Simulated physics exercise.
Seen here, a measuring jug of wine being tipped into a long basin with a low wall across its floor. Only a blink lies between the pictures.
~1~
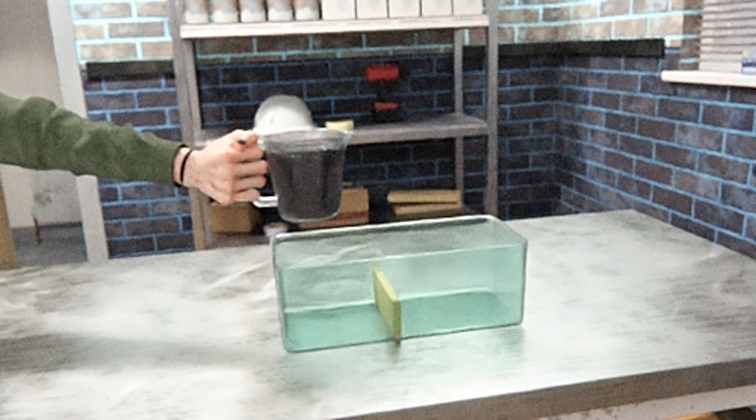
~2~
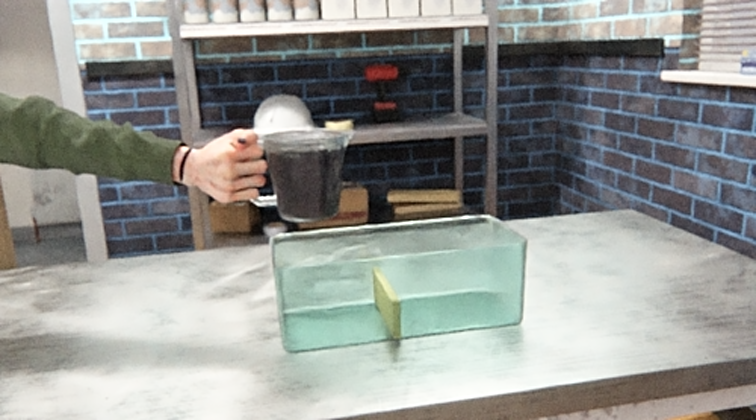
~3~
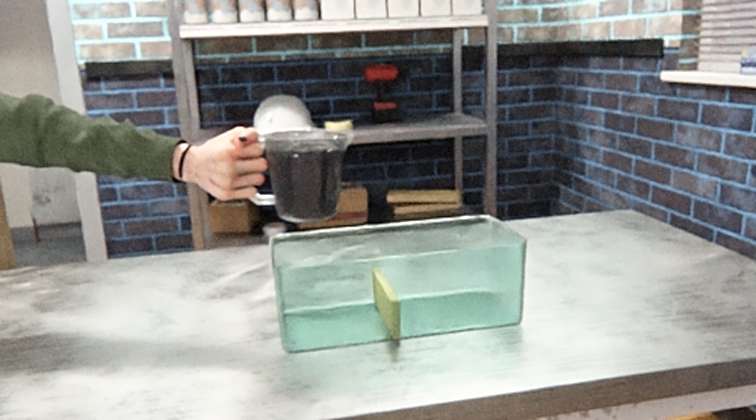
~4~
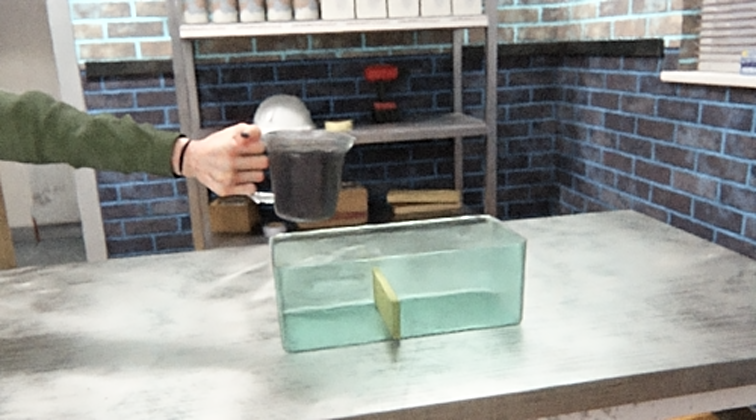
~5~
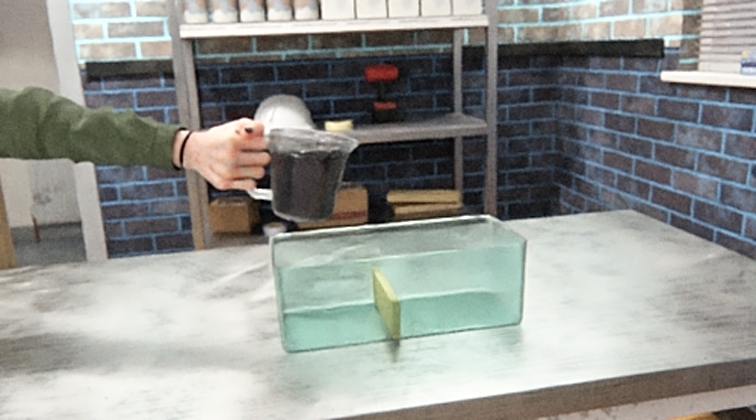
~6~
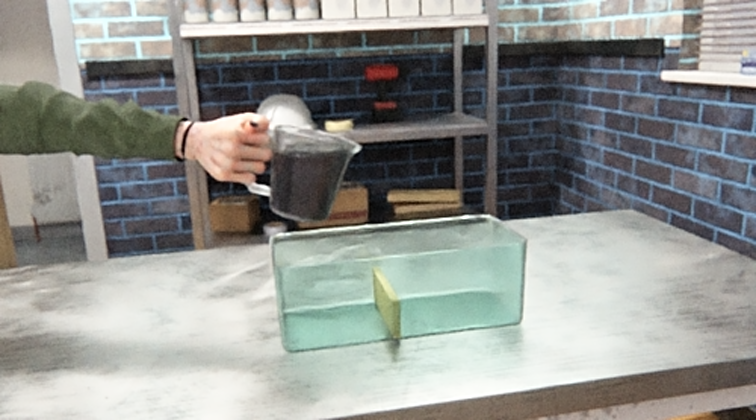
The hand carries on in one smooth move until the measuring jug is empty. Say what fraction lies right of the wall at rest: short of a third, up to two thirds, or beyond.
It comes to above two thirds.
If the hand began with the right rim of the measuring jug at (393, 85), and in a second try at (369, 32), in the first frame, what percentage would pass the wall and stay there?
About 95 and 95 per cent.
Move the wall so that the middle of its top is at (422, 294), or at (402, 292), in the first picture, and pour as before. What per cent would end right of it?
Near 15 % and 55 %.
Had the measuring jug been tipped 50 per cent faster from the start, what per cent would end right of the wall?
Near 70 %.
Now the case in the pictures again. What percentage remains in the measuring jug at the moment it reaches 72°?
Close to 70 per cent.
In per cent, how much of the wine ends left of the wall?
Close to 20 per cent.
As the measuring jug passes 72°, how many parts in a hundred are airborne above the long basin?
About 20 per cent.
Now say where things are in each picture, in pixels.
It leans 0°; its right rim is at (354, 133); the wine meets the walls at (268, 149) and (343, 144); the long basin's rim runs from (273, 253) to (510, 229); the wall's top is at (386, 284), in the first picture.
It leans 1°; its right rim is at (354, 133); the wine meets the walls at (267, 149) and (343, 144), in the second picture.
It leans 3°; its right rim is at (354, 135); the wine meets the walls at (268, 149) and (344, 145), in the third picture.
It leans 6°; its right rim is at (357, 138); the wine meets the walls at (269, 149) and (346, 146), in the fourth picture.
It leans 10°; its right rim is at (359, 142); the wine meets the walls at (272, 149) and (349, 146), in the fifth picture.
It leans 16°; its right rim is at (362, 146); the wine meets the walls at (274, 150) and (354, 146), in the sixth picture.
A moment on, the measuring jug is tipped part way and 69 per cent is still to pour, 0 is left of the wall and 13 right of it.
Next, the measuring jug is tipped right over and 15 per cent is still to pour, 7 is left of the wall and 68 right of it.
Then the measuring jug is tipped right over and 0 per cent is still to pour, 19 is left of the wall and 80 right of it.
Later the measuring jug is tipped right over and 0 per cent is still to pour, 20 is left of the wall and 80 right of it.
In the end 20 per cent lies left of the wall, 80 right of it and 0 outside.
